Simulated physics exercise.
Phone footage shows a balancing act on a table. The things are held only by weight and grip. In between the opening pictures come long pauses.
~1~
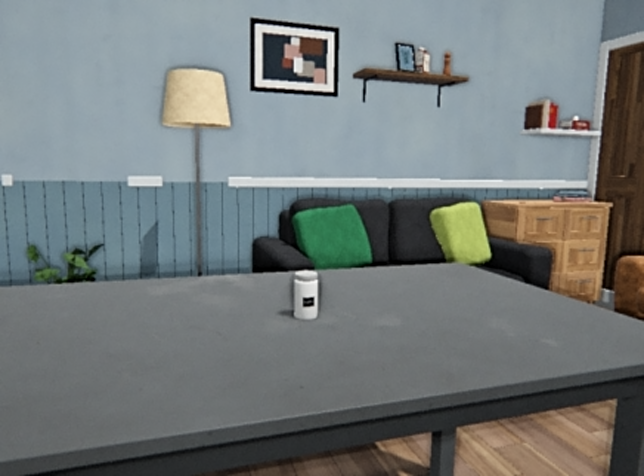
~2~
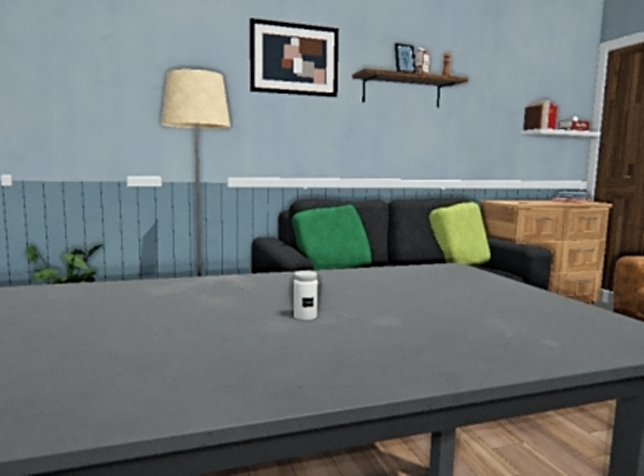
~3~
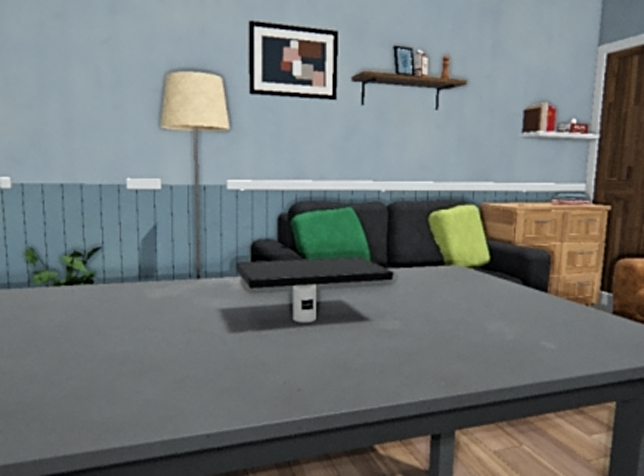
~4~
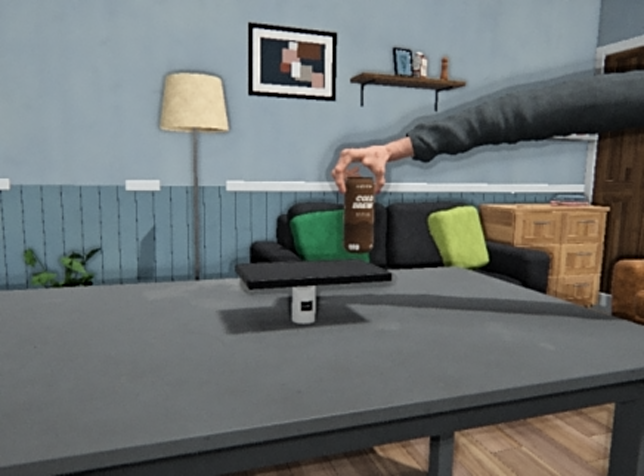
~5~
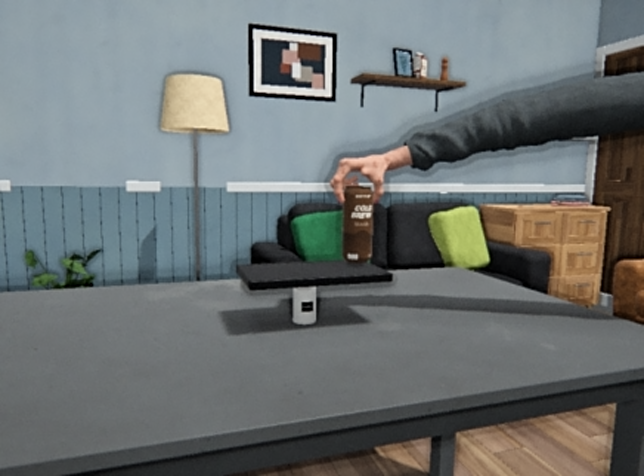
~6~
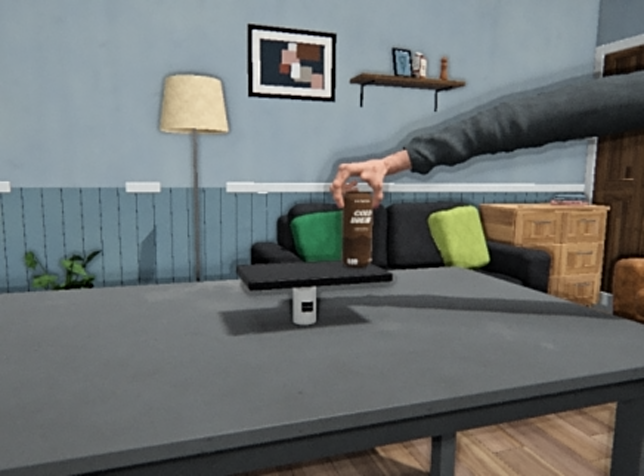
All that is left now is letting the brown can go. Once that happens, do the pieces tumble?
I reckon the stack can't bear the weight there.
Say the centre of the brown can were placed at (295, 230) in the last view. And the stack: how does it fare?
Stands.
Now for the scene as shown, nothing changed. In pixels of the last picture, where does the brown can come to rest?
At about (442, 294).
Then, 0.40 s later than the last frame, brown can now fallen; black lid tilted by 43°.
Then, 0.50 s later than the last frame, black lid tilted by 34°; white shaker moved a little.
Then, 0.80 s later than the last frame, black lid now fallen; white shaker moved about its own width.
When it is over, fallen, black lid and brown can; white shaker as before. End places, in pixels of the last picture, brown can near (442, 294). The stack loses its balance.
